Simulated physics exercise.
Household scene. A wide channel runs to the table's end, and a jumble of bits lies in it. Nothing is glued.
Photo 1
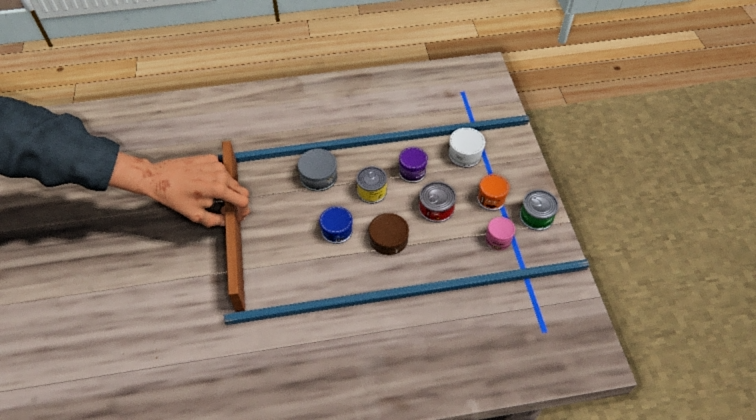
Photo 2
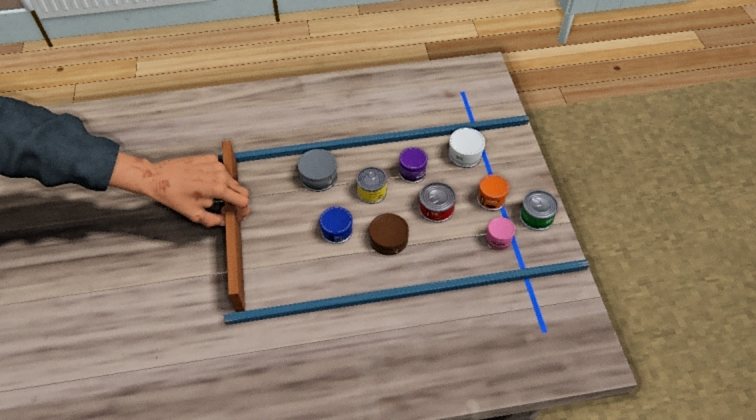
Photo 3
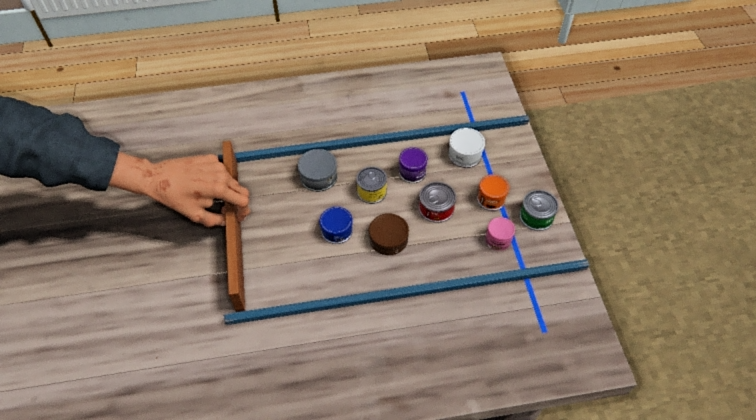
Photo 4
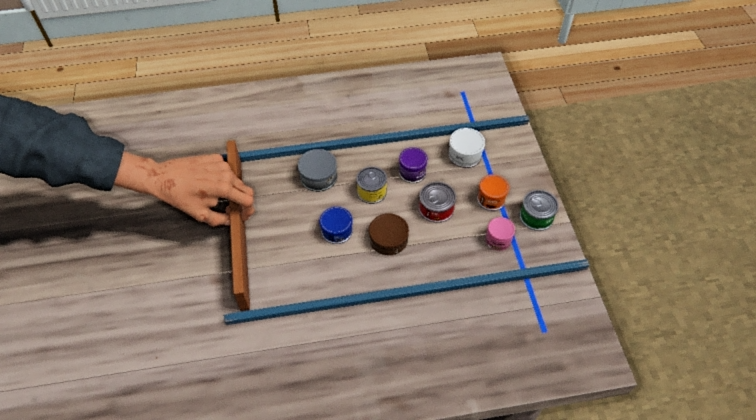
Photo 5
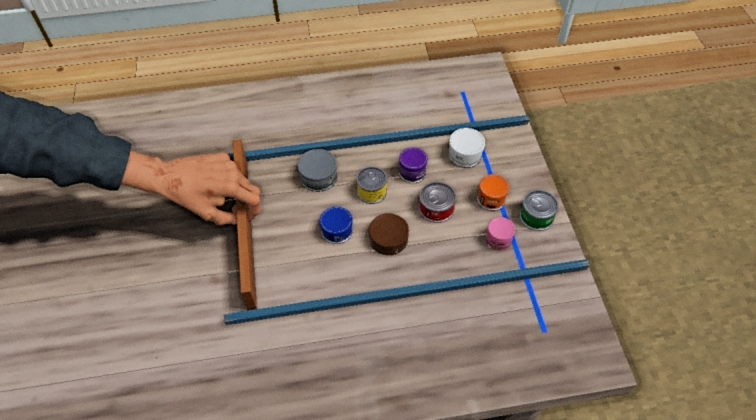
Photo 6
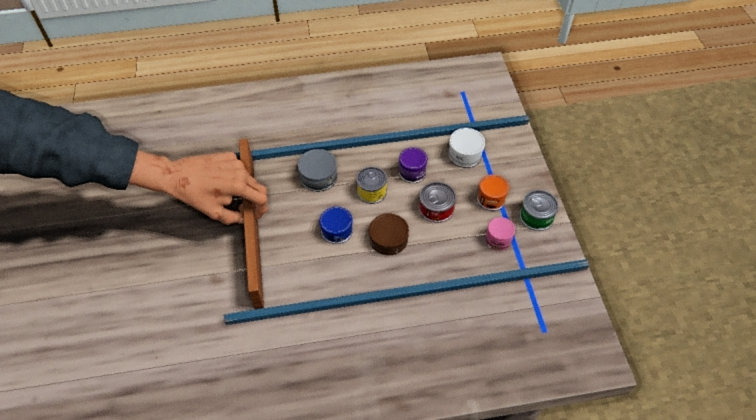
The footage shows a hand gripping a wooden board at the left end of a channel on a table, where colourful tins and pots lie scattered. The hand slides the board slightly right while the containers stay still.
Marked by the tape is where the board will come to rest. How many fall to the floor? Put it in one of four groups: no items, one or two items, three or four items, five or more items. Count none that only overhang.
A couple at most slip off, not zero.
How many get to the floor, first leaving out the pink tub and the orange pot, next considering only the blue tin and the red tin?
First try: 0 fallen; other try: 0.
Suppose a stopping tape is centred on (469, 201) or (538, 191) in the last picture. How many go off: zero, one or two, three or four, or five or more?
First not one, then at least five.
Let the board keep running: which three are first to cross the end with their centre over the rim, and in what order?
Orange pot, white tin, green tin.
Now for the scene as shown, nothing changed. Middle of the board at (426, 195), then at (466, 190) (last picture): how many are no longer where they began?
Moved so far: 8, then 9.
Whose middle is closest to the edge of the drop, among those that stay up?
Result: The white tin.
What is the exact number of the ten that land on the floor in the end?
Result - number fallen: 1.
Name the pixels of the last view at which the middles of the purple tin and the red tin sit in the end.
Final spots - purple tin (526, 156), red tin (540, 180).
A little later, none off yet; green tin at rest near (539, 210); orange pot at rest near (493, 193); pink tub at rest near (500, 234).
When it is over, the number that fall off is one or two; down, orange pot.
